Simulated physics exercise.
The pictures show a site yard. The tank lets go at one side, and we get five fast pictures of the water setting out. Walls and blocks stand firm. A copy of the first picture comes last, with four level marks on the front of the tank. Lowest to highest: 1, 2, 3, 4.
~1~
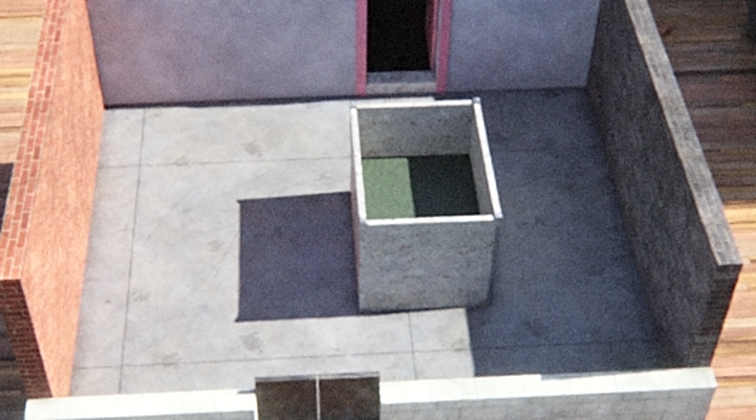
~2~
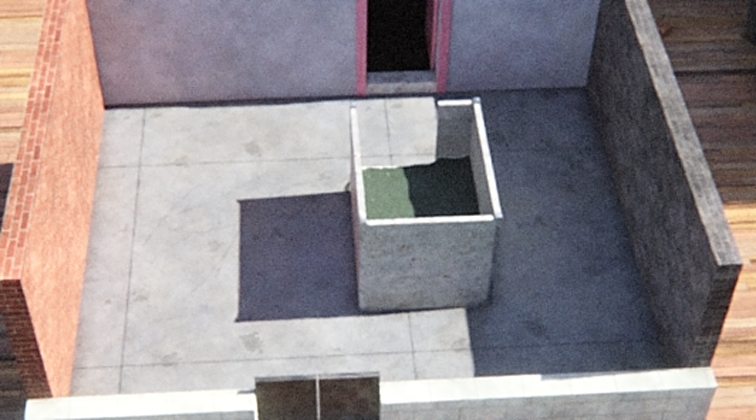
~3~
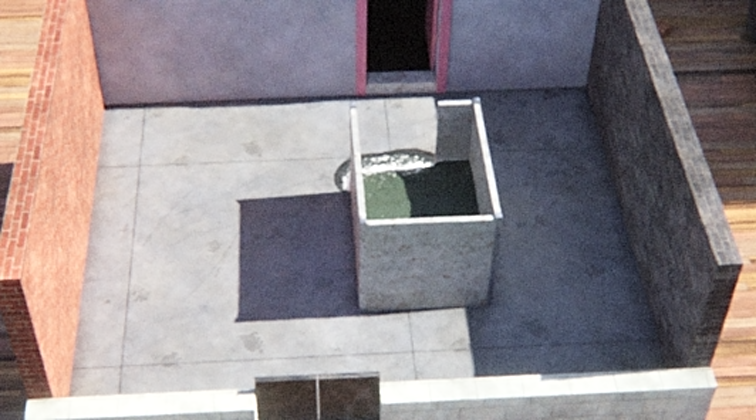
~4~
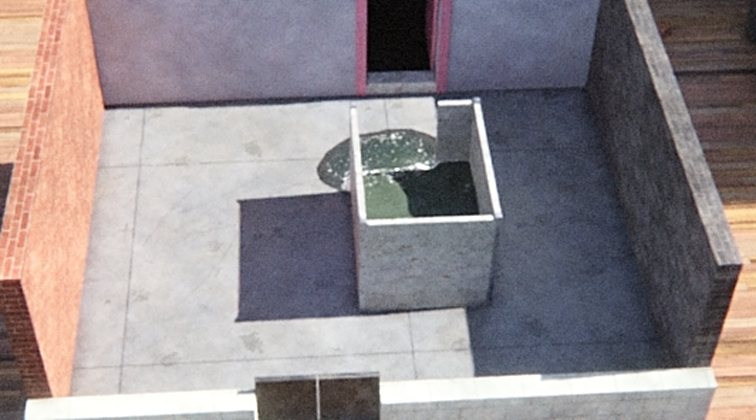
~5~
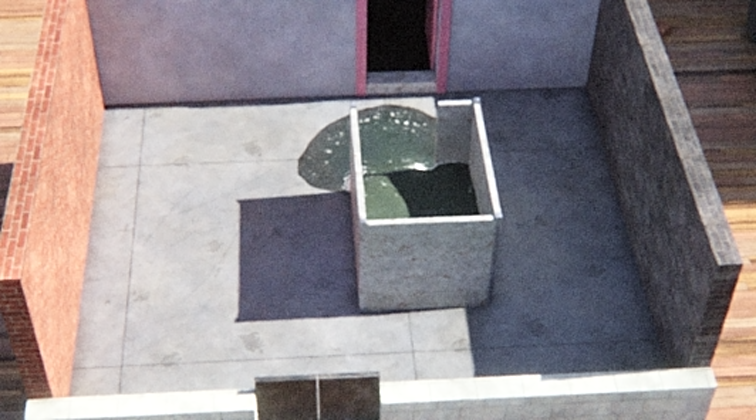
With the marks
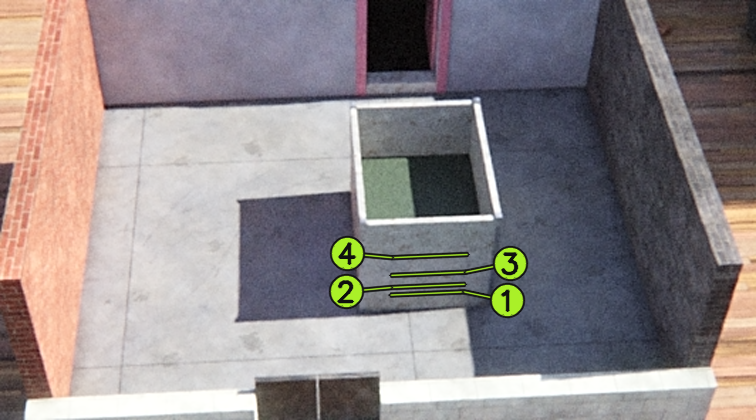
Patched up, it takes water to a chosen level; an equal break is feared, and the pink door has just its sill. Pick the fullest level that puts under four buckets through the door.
Use mark 2.
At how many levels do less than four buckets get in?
Two.
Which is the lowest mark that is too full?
The answer is 3.
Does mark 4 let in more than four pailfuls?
Yes, it does.
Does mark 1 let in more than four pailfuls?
No.
On the marked copy, 1 at (427, 293); 2 at (427, 285); 3 at (428, 273); 4 at (429, 256); from the bottom up 1, 2, 3, 4.
With 1, nothing gets over.
With 2, a bucket or two gets in.
With 3, about 9 bucketfuls get in.
With 4, dozens of bucketfuls pour in.
